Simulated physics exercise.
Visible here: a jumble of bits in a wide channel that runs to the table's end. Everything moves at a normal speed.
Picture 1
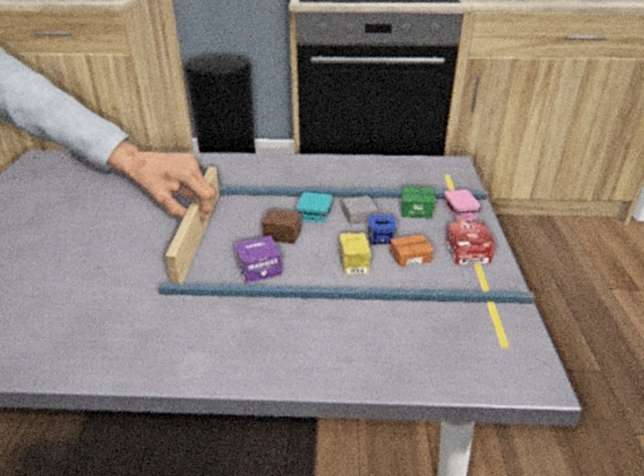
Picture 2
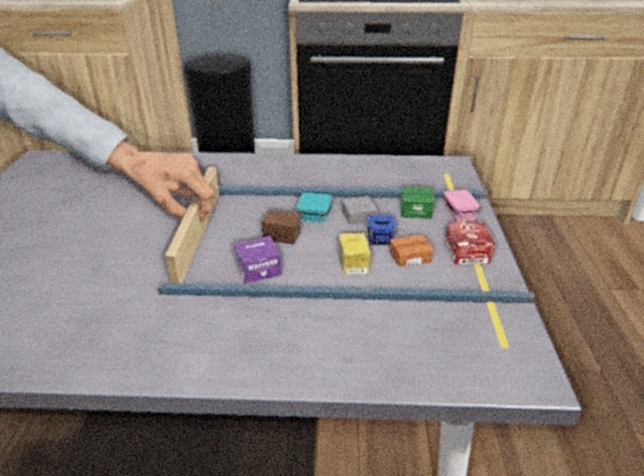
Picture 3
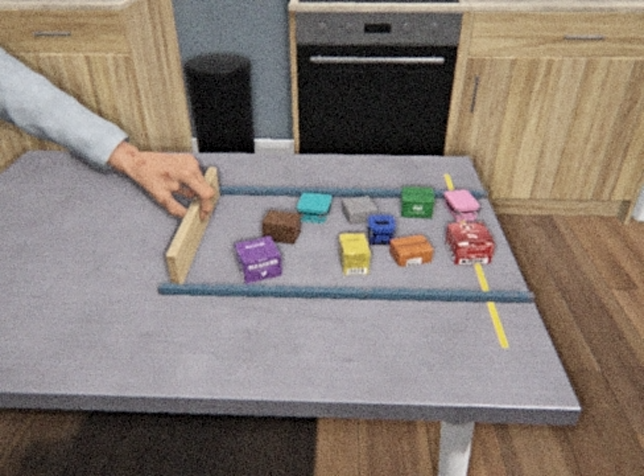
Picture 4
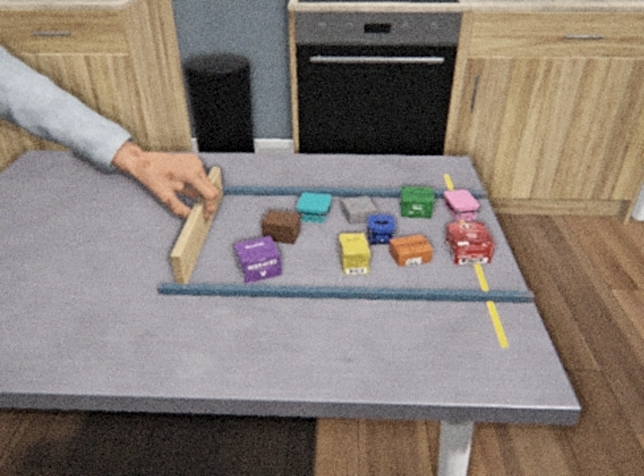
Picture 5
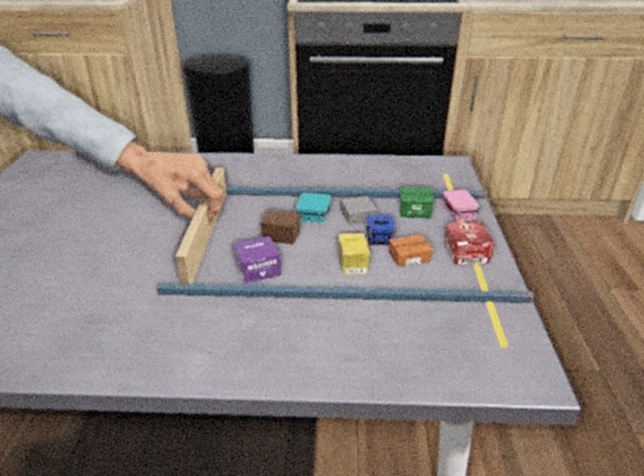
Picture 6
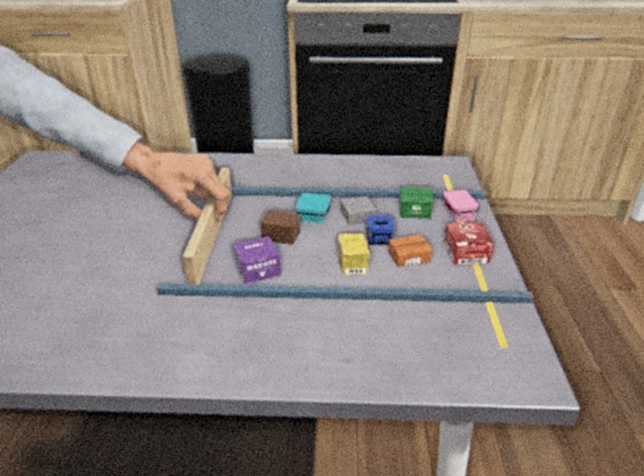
A hand in a light blue sleeve holds a wooden board upright at the left of a grey table, seen from above its near side in a kitchen with an oven behind. Between two blue rails lie purple, brown, turquoise, yellow, grey, blue, orange and green items, with pink and red ones by a yellow tape line at right. The hand slides the board slightly rightward, the items staying put.
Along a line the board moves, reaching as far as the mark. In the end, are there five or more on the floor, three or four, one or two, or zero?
There are five or more on the floor.
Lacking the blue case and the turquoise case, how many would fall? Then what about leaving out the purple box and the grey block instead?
Fallen: 4, and 5 in the other try.
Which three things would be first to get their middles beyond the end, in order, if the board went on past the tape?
Pink case, red box, green box.
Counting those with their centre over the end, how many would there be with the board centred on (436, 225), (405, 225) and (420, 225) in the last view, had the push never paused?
First 3, then 2, then 2.
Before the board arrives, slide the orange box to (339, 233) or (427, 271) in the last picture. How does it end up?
In turn it goes down, then goes down.
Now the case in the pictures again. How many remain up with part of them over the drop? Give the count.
The total would be 1.
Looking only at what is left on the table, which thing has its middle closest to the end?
That is the yellow box.
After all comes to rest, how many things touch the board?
The answer is 3.
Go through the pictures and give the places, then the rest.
The first picture shows pink case (461, 206); red box (469, 243); green box (417, 202); board (196, 221); tape (470, 242).
The second picture shows red box (469, 243); orange box (411, 251).
The third picture shows green box (417, 203); purple box (258, 260).
The fourth picture shows pink case (460, 206); blue case (381, 230).
The fifth picture shows red box (468, 243); turquoise case (314, 208).
The sixth picture shows pink case (460, 206); red box (468, 243); green box (416, 203); board (211, 221); tape (468, 241).
A little later, none off yet; pink case at rest near (460, 206); red box at rest near (468, 243); green box at rest near (416, 203).
Next, none off yet; pink case shifted about its own width near (486, 206); red box shifted about its own width near (500, 244); green box shifted about its own width near (458, 202).
When it is over, the number that fall off is five or more; down, grey block, blue case, orange box, green box, red box and pink case.
